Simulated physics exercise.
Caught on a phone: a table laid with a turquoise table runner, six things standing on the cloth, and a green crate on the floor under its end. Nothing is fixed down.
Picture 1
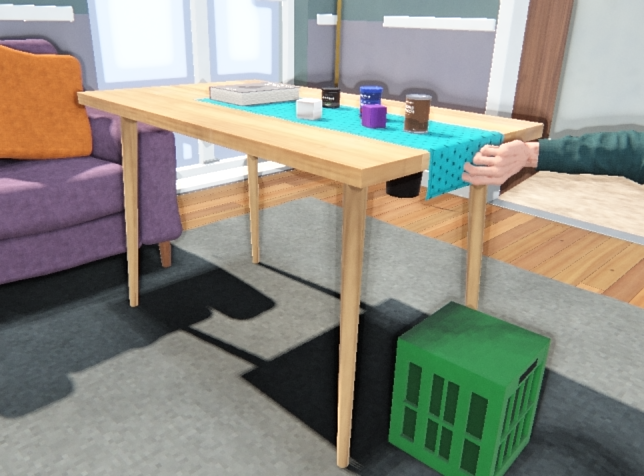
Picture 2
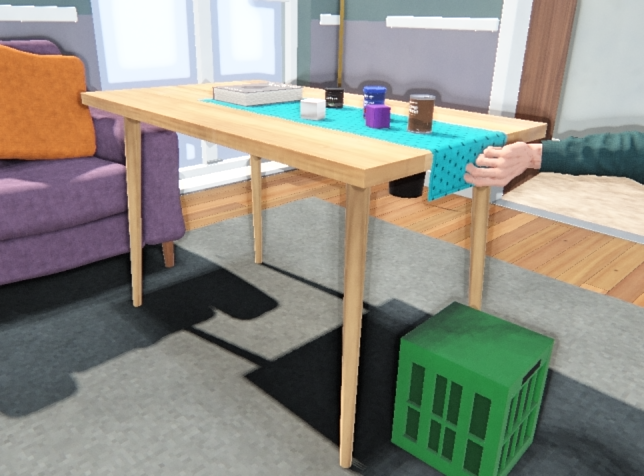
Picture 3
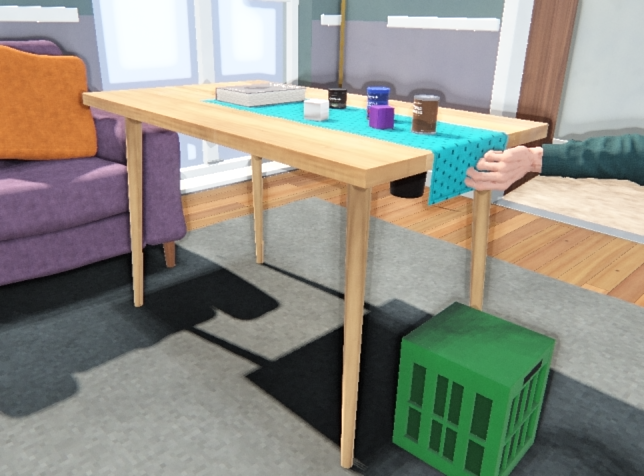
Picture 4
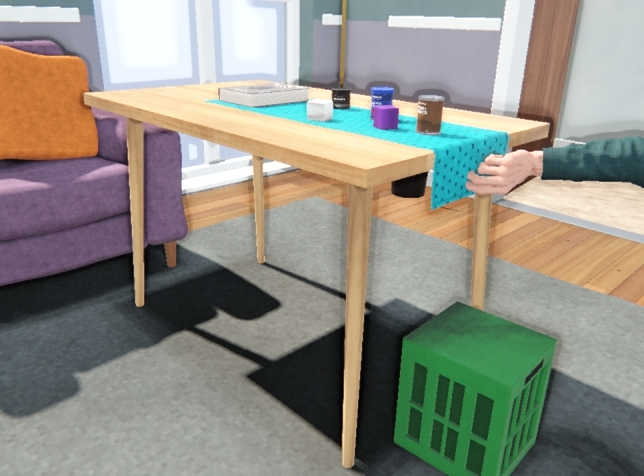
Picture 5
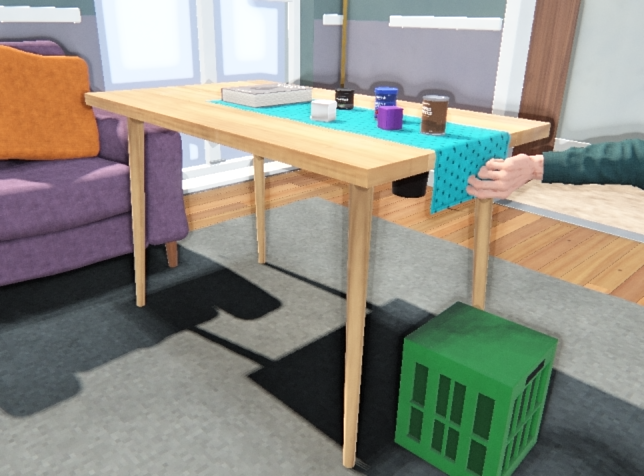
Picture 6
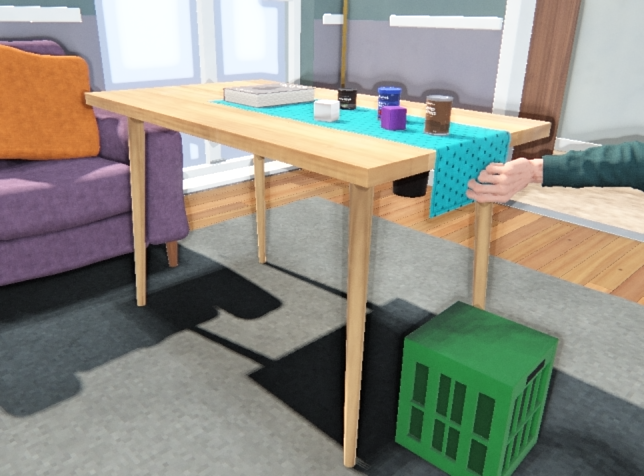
A turquoise runner on a pale wooden table is gripped at its right end by a hand in a dark green sleeve, seen from slightly above in a living room. On it stand a low tray, white and purple cubes, and black, blue and brown containers, with a purple sofa left and a green crate below. The hand draws the cloth slightly down, the objects creeping right with it, as the camera shifts faintly early on.
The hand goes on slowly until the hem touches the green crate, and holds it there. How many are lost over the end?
The answer is three.
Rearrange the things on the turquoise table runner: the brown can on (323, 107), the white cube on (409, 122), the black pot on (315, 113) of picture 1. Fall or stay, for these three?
The brown can stays on; the white cube is carried off; the black pot does not fall.
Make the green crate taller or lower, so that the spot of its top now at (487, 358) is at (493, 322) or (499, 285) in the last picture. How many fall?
It would be 2 and 1.
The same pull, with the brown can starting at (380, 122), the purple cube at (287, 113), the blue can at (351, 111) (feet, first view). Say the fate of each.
The brown can falls; the purple cube does not fall; the blue can holds on.
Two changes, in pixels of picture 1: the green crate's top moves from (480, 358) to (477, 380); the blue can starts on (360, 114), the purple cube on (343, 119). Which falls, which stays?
The blue can tumbles off; the purple cube tumbles off.
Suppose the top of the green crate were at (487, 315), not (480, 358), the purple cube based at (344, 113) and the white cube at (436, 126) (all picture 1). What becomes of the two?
The purple cube remains up; the white cube falls.
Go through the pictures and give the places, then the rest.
The first frame shows hem (425, 200); brown can (419, 96); purple cube (375, 106); blue can (371, 88); white cube (310, 100); black pot (331, 88); top of the crate (480, 358).
The second frame shows hem (428, 202); brown can (423, 96).
The third frame shows hem (428, 205); purple cube (382, 107).
The fourth frame shows hem (431, 210); blue can (383, 89); top of the crate (486, 358).
The fifth frame shows hem (431, 214); white cube (324, 101).
The sixth frame shows hem (429, 218); brown can (440, 97); purple cube (394, 107); blue can (390, 89); white cube (327, 102); black pot (347, 89).
Soon after, hem near (461, 295); brown can and purple cube gone.
After that, hem on the crate; brown can, purple cube and blue can gone.
In the end, hem on the crate; brown can, purple cube and blue can gone. Over the edge go three.
